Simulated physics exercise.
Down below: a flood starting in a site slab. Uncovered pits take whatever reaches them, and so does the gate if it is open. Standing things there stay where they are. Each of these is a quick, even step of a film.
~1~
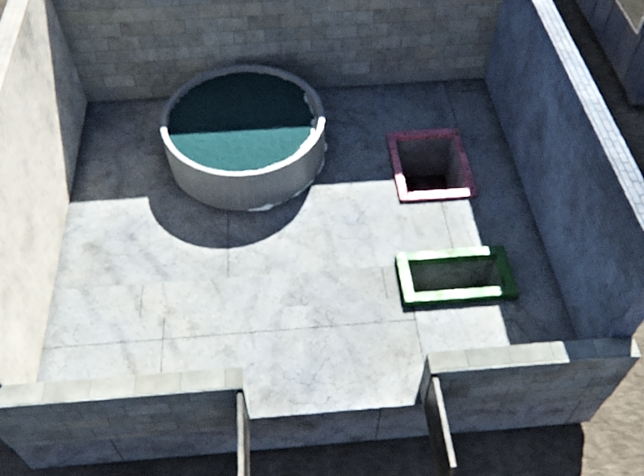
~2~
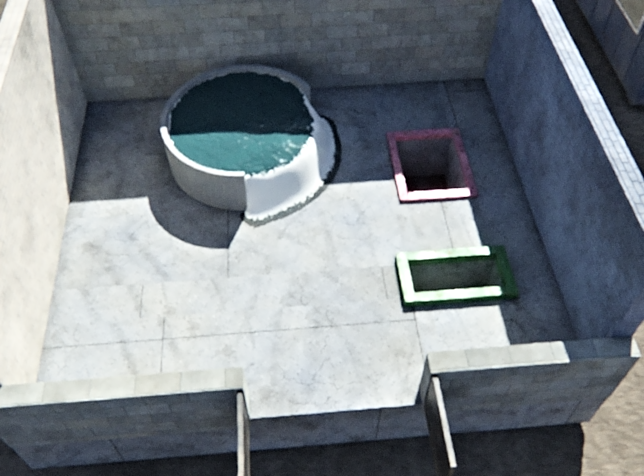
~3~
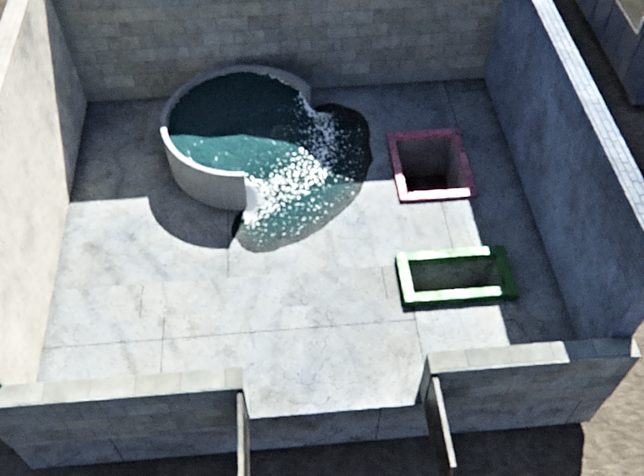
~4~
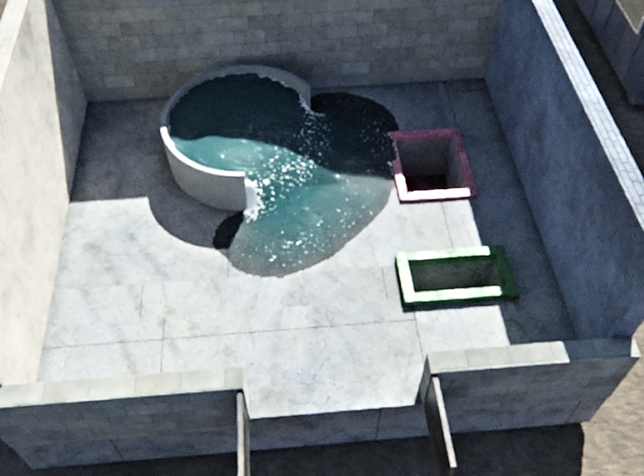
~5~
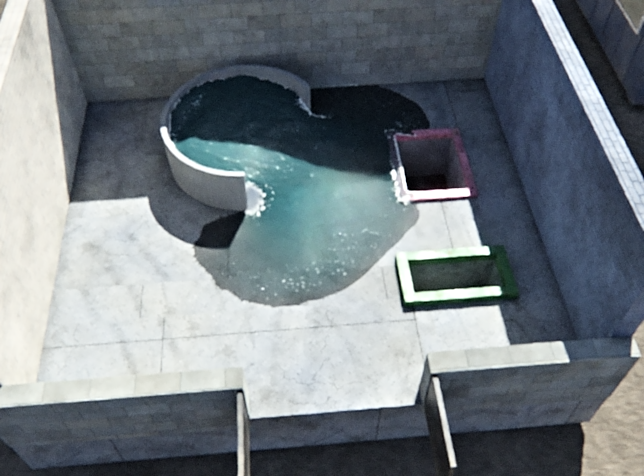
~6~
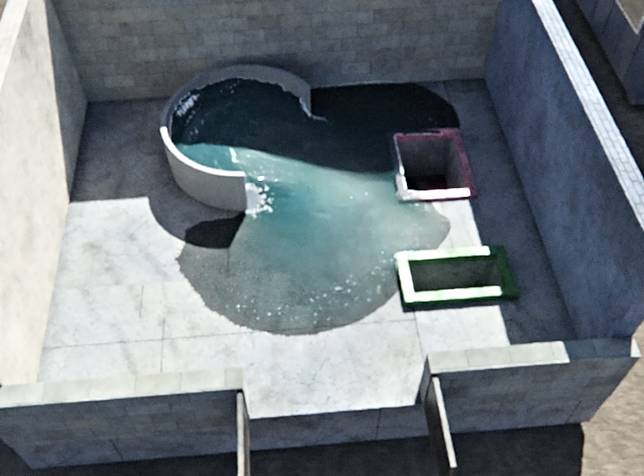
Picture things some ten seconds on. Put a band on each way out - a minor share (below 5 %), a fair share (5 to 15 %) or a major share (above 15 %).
The gate ends up with a large portion - topping fifteen per cent. The pink pit ends up with a large portion - topping fifteen per cent. The green pit ends up with a moderate portion - five to fifteen per cent.
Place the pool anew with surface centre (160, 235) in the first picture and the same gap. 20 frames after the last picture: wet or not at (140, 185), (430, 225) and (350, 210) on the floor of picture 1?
In order: Unflooded, then inundated, then inundated.
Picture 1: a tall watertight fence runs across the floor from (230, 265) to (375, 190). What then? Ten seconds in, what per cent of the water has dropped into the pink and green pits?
Shares in percent - pink: 30; green: 0.
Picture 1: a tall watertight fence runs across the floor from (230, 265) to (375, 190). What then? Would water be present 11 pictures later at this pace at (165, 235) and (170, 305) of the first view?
Taking them in the order asked, the first is inundated and the second is inundated.
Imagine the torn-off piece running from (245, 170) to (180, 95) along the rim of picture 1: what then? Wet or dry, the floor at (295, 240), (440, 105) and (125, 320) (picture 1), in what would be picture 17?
In the order asked: Out of reach, out of reach, sodden.
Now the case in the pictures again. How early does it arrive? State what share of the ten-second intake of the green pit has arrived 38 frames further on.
It should be near 100 percent of the ten-second total.
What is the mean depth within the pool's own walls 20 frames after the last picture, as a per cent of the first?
Roughly 16 percent.
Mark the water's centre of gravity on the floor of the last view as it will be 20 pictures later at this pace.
Near (374, 201).
A moment on, water covers 50 % of the floor; the gate 1 %, the pink pit 8 %, the green pit 1 %.
Next, water covers 50 % of the floor; the gate 5 %, the pink pit 15 %, the green pit 4 %.
Then, water covers 55 % of the floor; the gate 11 %, the pink pit 21 %, the green pit 7 %.
Later, water covers 60 % of the floor; the gate 17 %, the pink pit 26 %, the green pit 7 %.
In the end, water covers 80 % of the floor; the gate 23 %, the pink pit 27 %, the green pit 7 %.
